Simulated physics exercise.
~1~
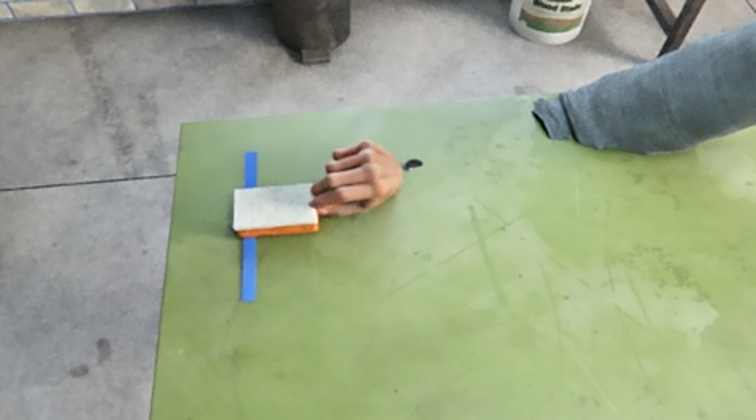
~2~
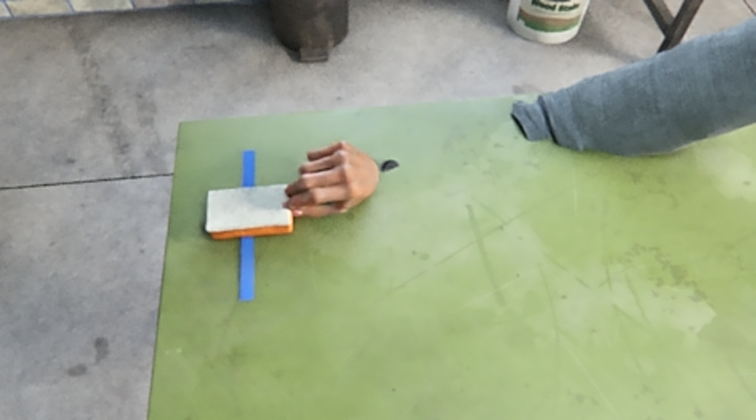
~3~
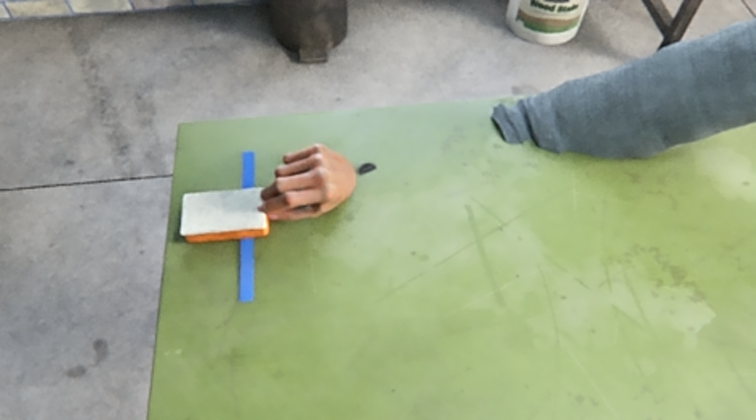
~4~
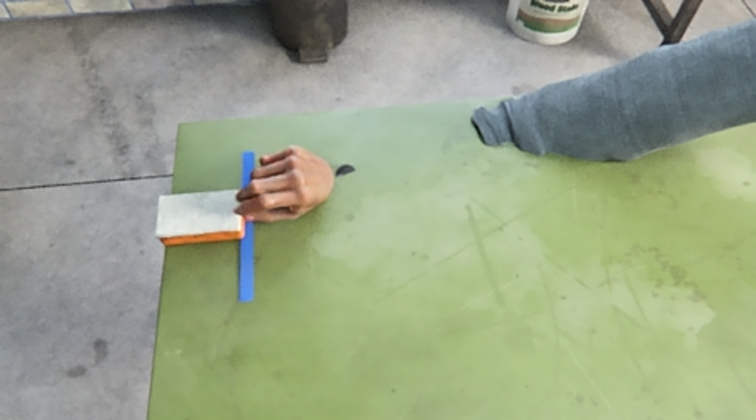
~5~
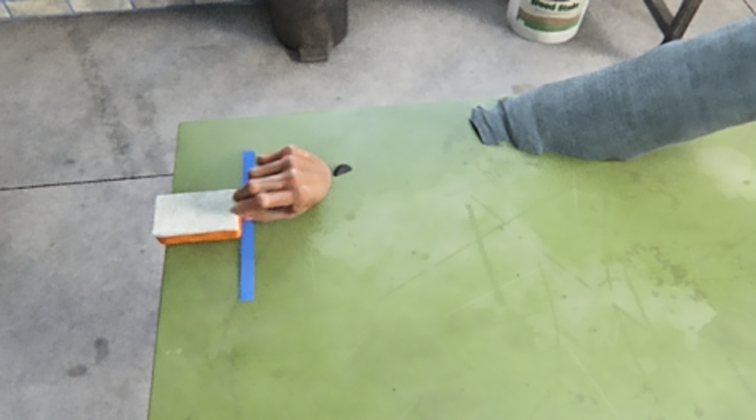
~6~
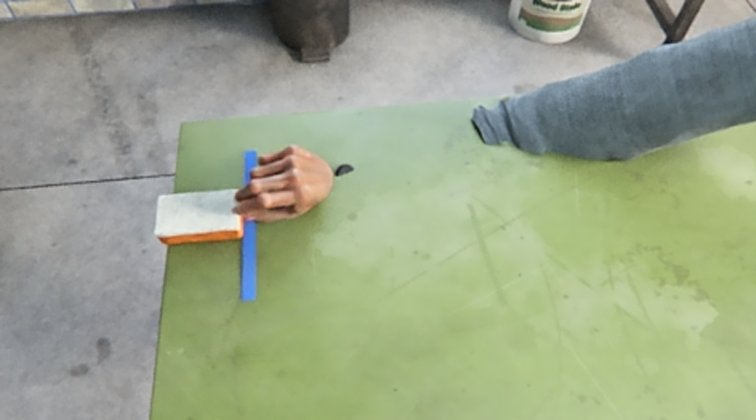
An orange sponge with a pale top lies across a strip of blue tape near the left end of a scuffed green table, with the fingers of a hand at its right side. The hand, reaching in from the right in a grey-blue sleeve, pushes the sponge left in a steady slide. The sponge passes over the tape until most of it lies beyond the strip, then its left end pokes out slightly past the table's edge. The fingers stop around the tape and stay against the sponge. It barely shifts after that and remains resting on the table.
